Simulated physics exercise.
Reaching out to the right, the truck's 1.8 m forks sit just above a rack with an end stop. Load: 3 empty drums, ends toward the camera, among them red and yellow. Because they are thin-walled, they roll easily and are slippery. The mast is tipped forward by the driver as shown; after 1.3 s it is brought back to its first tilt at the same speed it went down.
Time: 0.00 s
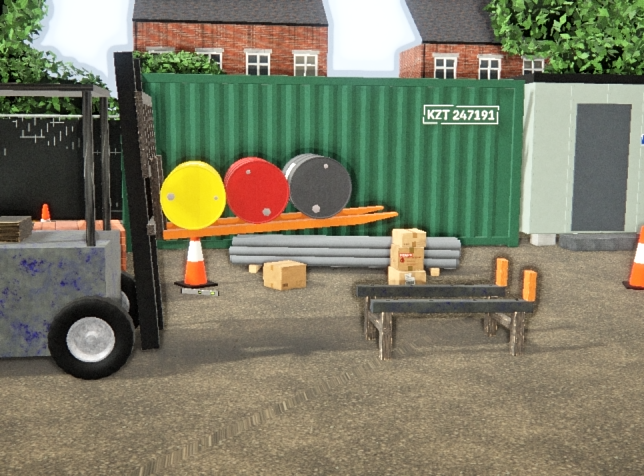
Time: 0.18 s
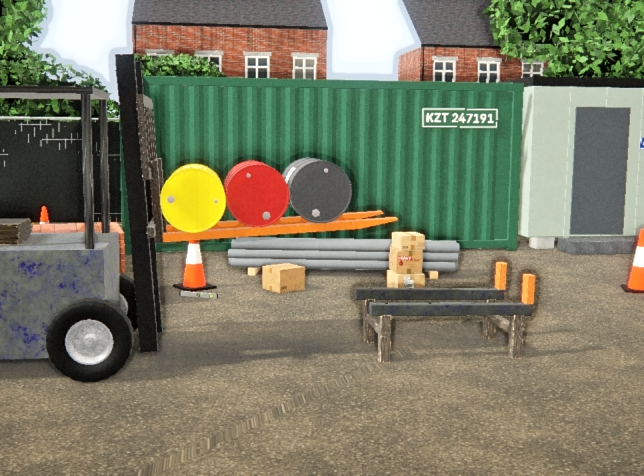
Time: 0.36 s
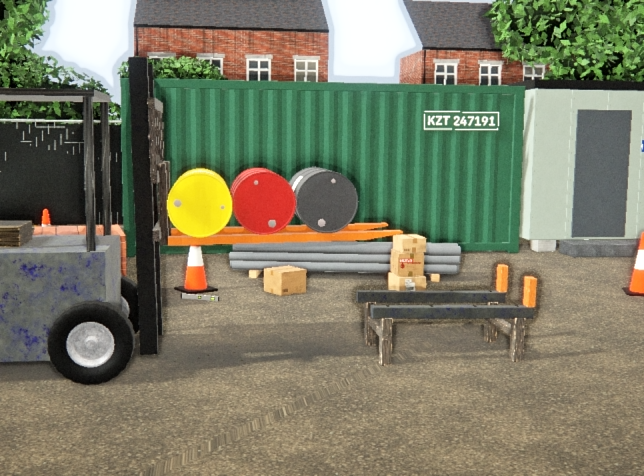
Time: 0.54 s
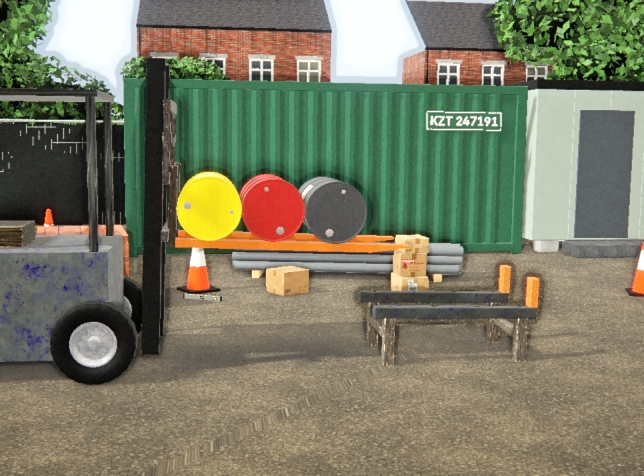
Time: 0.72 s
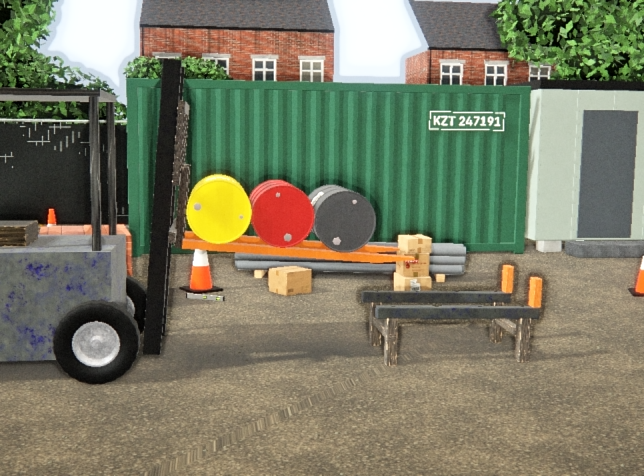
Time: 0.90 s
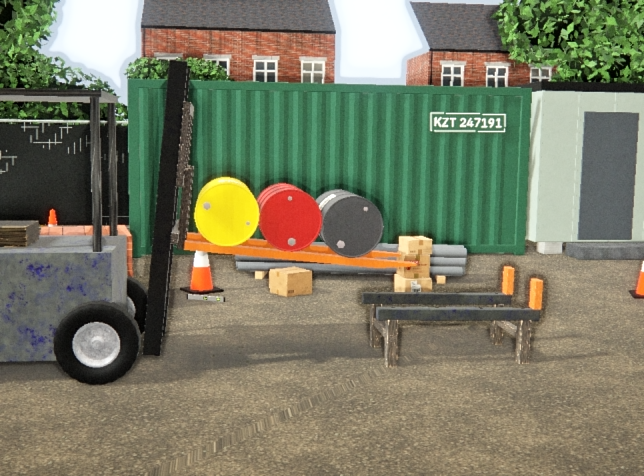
Forklift tilting its mast forward beside a green container, orange forks dipping at the right under yellow, red and grey drums.
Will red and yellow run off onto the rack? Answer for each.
Red: Drops off; yellow: Drops off.
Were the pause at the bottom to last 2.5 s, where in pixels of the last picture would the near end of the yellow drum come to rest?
Near (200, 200).
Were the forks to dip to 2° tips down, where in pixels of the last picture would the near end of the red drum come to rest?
Around (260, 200).
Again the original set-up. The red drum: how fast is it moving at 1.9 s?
0.7 m/s or so.
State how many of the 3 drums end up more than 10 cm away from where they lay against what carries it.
That would be 3 of them.
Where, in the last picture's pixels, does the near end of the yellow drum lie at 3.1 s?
That would be about (430, 201) in pixels.
After 1.9 s, red is on the forks, 50 cm from the tips, rolling right; yellow is on the forks, 100 cm from the tips, rolling right; 0 of 3 have left the forks.
After 3.1 s, red is on the rack, 85 cm from the rack's far end, rolling left; yellow is on the rack, 95 cm from the rack's far end, rolling right; 3 of 3 have left the forks.
At rest (6.6 s), red is on the rack, 85 cm from the rack's far end; yellow is beyond the stop, on the ground; 3 of 3 have left the forks.
